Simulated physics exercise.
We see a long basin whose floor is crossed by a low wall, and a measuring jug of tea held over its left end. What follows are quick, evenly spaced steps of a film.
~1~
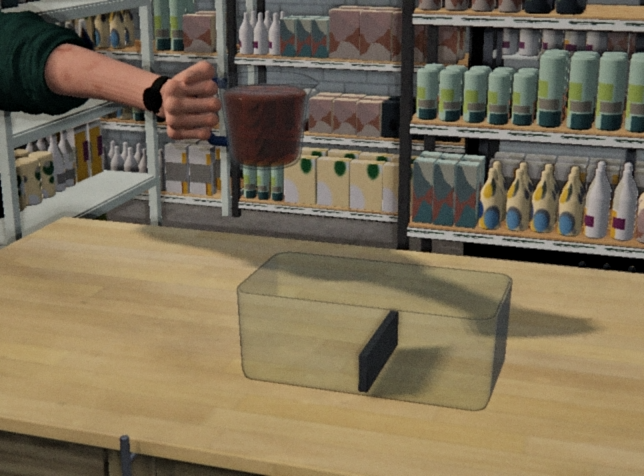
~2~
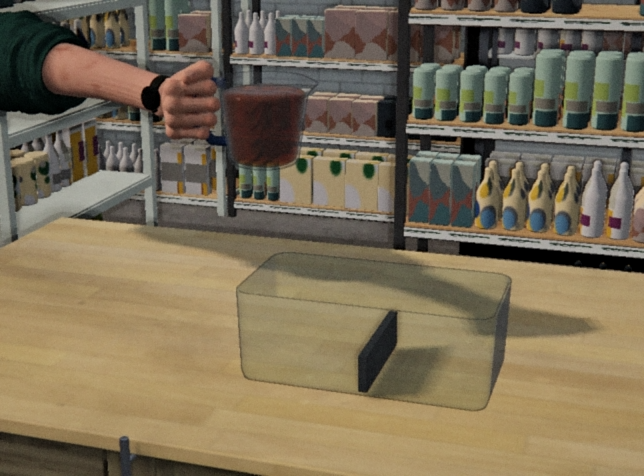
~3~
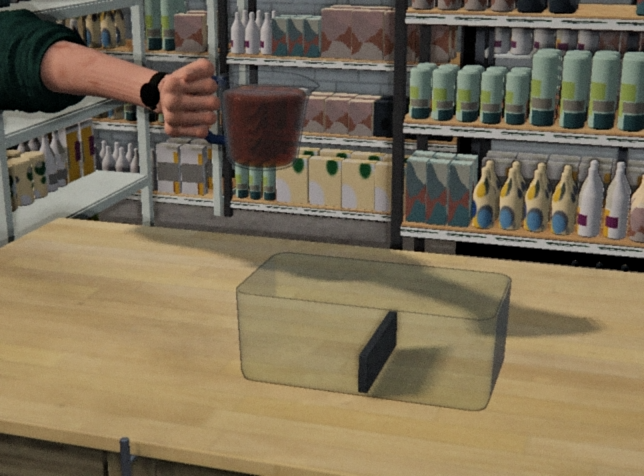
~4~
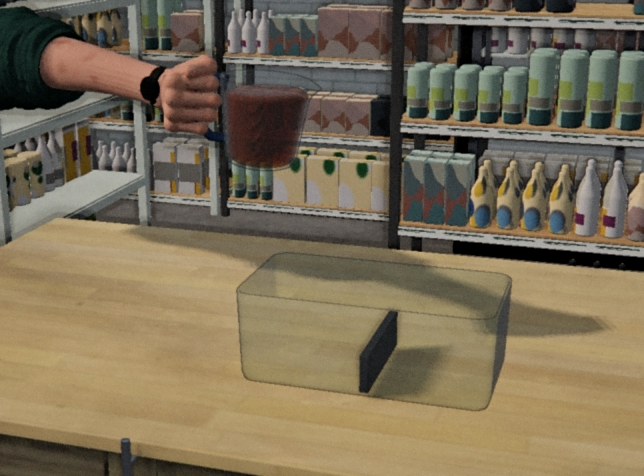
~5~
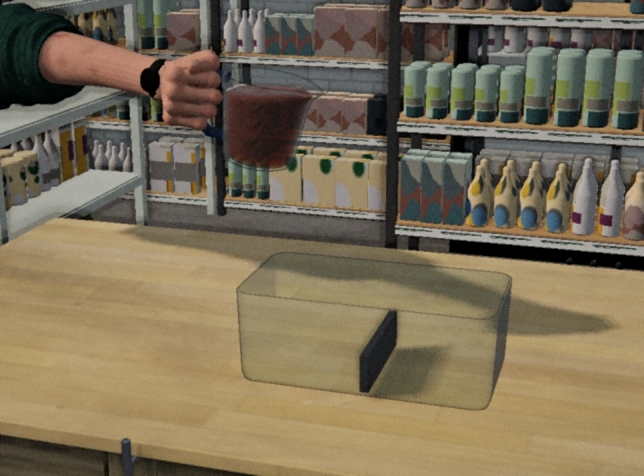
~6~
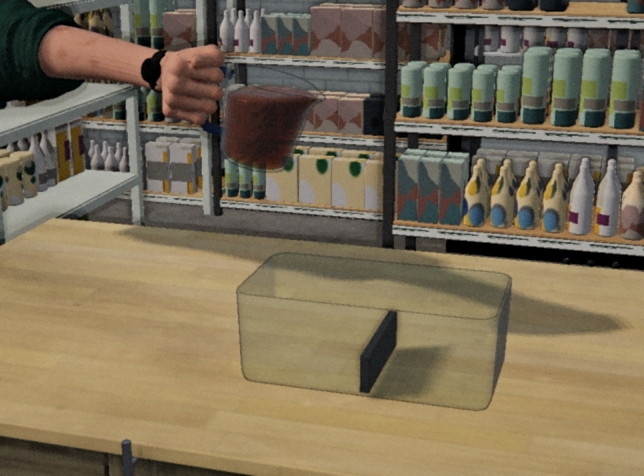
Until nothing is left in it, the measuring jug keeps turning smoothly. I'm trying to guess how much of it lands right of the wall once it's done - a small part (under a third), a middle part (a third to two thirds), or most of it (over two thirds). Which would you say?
I'd say a middle part, a third to two thirds.
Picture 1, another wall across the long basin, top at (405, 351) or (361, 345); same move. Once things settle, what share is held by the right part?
Note - case one near 10 %, case two near 75 %.
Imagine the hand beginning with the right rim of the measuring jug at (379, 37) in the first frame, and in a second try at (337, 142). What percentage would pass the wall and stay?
85 and 60 in a hundred.
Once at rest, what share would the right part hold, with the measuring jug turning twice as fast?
Near 30 parts in a hundred.
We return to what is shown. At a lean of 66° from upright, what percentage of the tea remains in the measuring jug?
Looks like roughly 65 percent is still held.
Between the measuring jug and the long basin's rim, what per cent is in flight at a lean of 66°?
That comes to near 25 percent.
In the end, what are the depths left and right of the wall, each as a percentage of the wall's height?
The left comes to 20 % and the right to 30 %.
A moment on, the measuring jug is tipped part way and 66 per cent is still to pour, 3 is left of the wall and 9 right of it.
Next, the measuring jug is tipped right over and 11 per cent is still to pour, 23 is left of the wall and 49 right of it.
Then the measuring jug is tipped right over and 0 per cent is still to pour, 47 is left of the wall and 51 right of it.
Later the measuring jug is tipped right over and 0 per cent is still to pour, 47 is left of the wall and 51 right of it.
At rest 47 per cent lies left of the wall, 51 right of it and 2 outside.
